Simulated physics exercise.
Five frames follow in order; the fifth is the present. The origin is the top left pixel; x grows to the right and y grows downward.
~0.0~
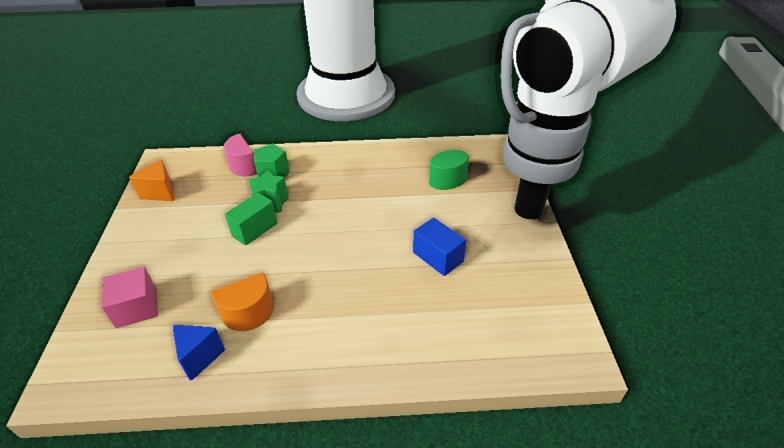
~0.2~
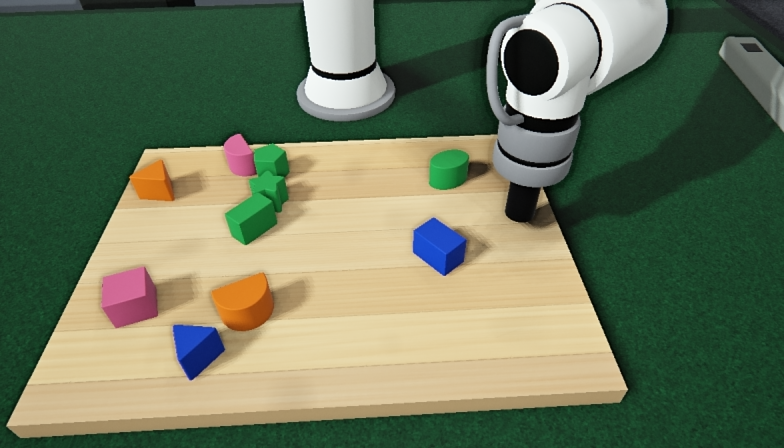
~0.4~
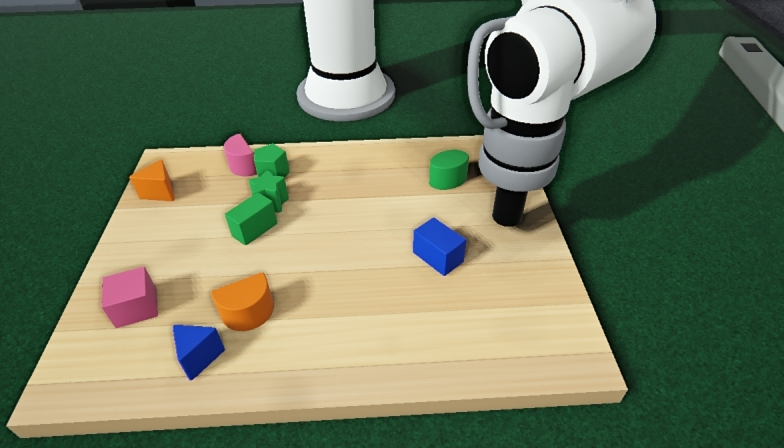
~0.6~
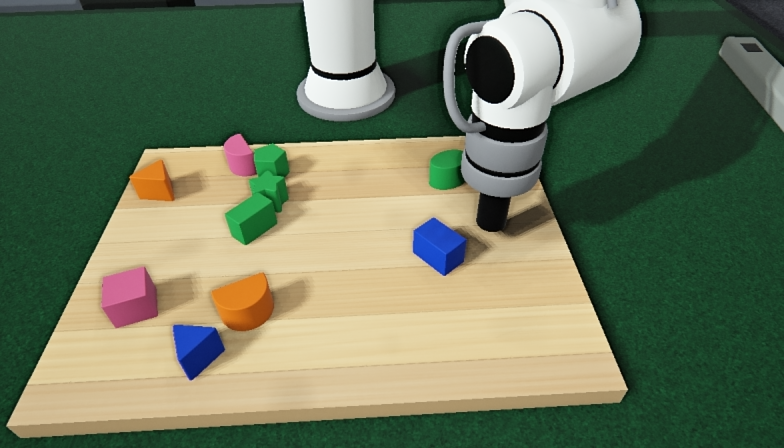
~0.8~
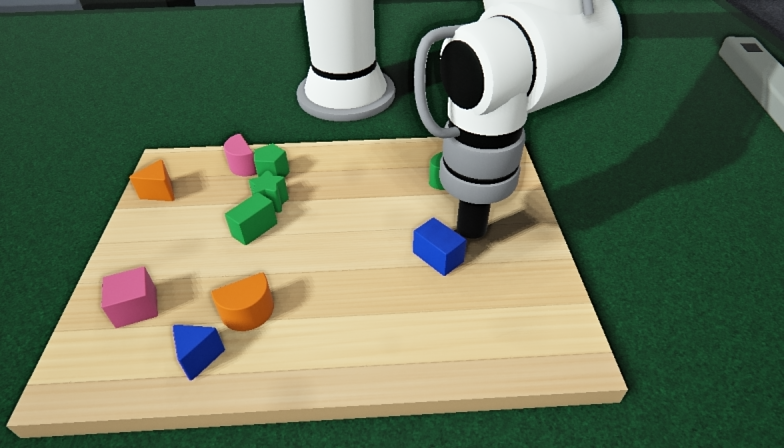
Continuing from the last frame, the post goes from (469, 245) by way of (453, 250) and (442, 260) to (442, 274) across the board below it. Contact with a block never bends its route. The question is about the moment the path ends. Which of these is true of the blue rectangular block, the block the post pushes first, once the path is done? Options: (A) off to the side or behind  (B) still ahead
Correct choice: A.
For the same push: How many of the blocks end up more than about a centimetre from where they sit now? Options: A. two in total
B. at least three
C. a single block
I choose C.
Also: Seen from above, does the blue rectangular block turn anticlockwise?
My answer is no.
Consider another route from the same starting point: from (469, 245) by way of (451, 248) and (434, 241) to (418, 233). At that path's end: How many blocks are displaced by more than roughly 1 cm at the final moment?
I think only one will be displaced.
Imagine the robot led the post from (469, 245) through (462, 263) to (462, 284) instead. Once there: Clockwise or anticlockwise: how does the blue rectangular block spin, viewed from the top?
Turns clockwise.
On the path given first. Halfway along, post at (447, 238); blue rectangular block at (421, 243), turned 15° clockwise.
At the end, post at (444, 258); blue rectangular block at (412, 252), turned 40° clockwise.
